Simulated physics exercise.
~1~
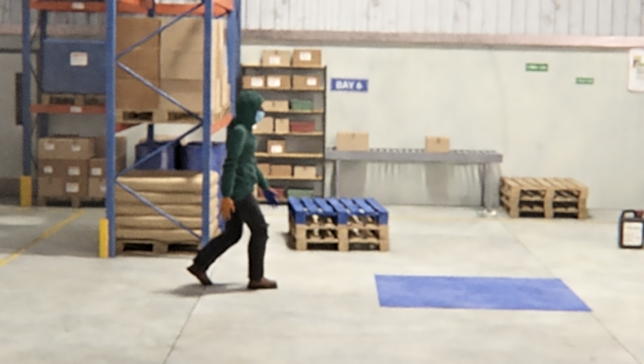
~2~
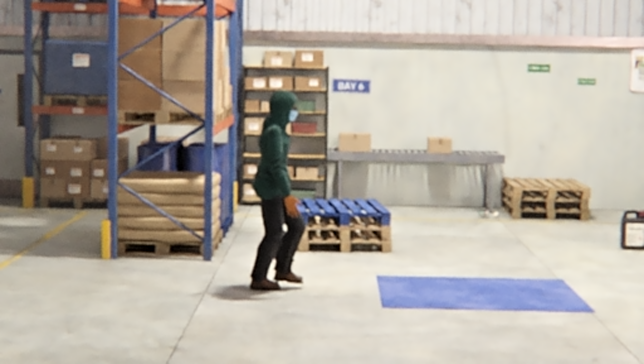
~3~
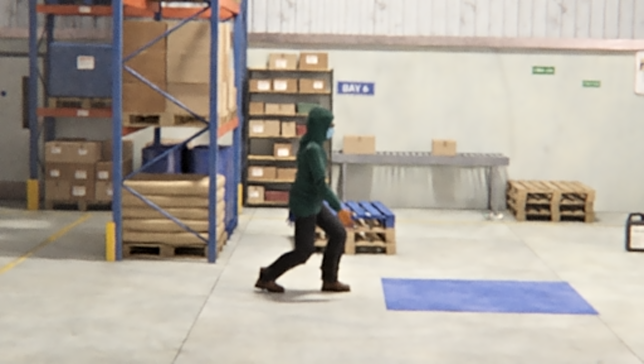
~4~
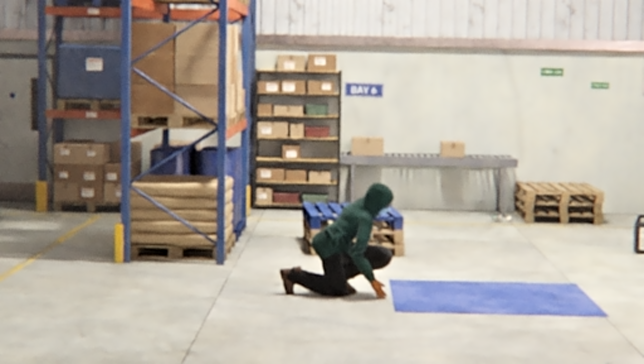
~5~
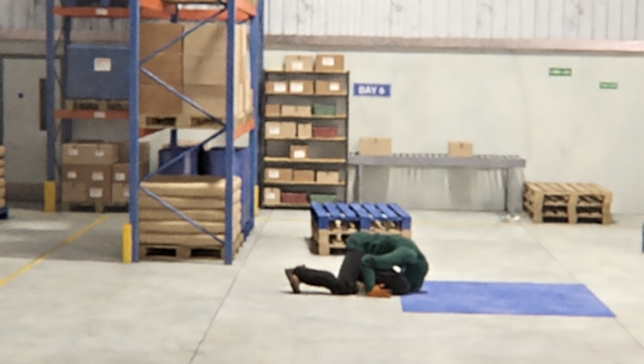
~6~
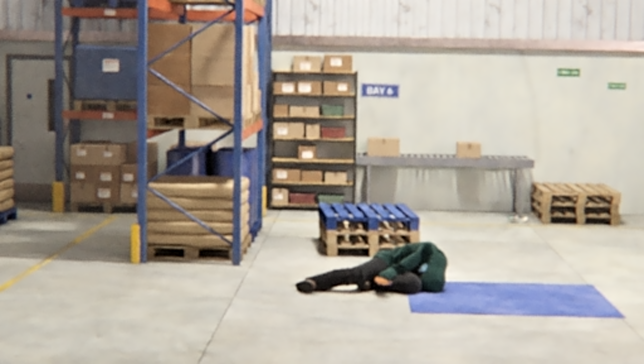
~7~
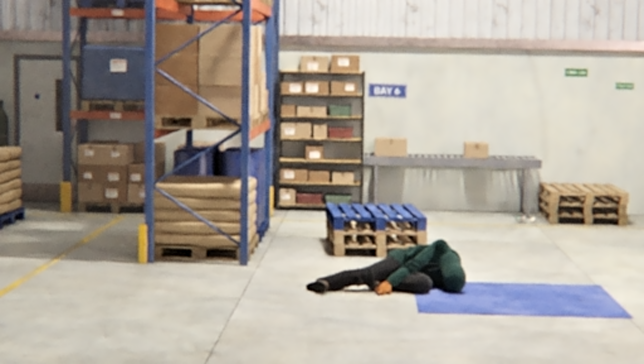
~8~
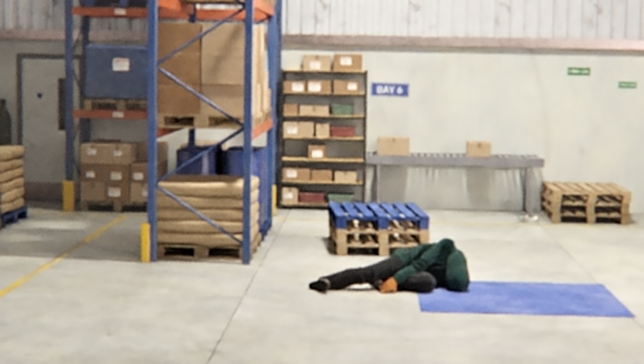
A person in a dark green hooded top, dark trousers, orange gloves and a face covering walks right across a pale warehouse floor, seen from the side at a distance. A blue mat lies ahead on the right, with tall blue and orange racking on the left and shelves, blue-topped pallets and a roller conveyor behind. The person slows upright, steps forward with bending knees, then drops to the knees and folds forward, hands reaching the floor. The body rolls down onto its side and lies curled, chest over the mat's near edge, hips short of it.
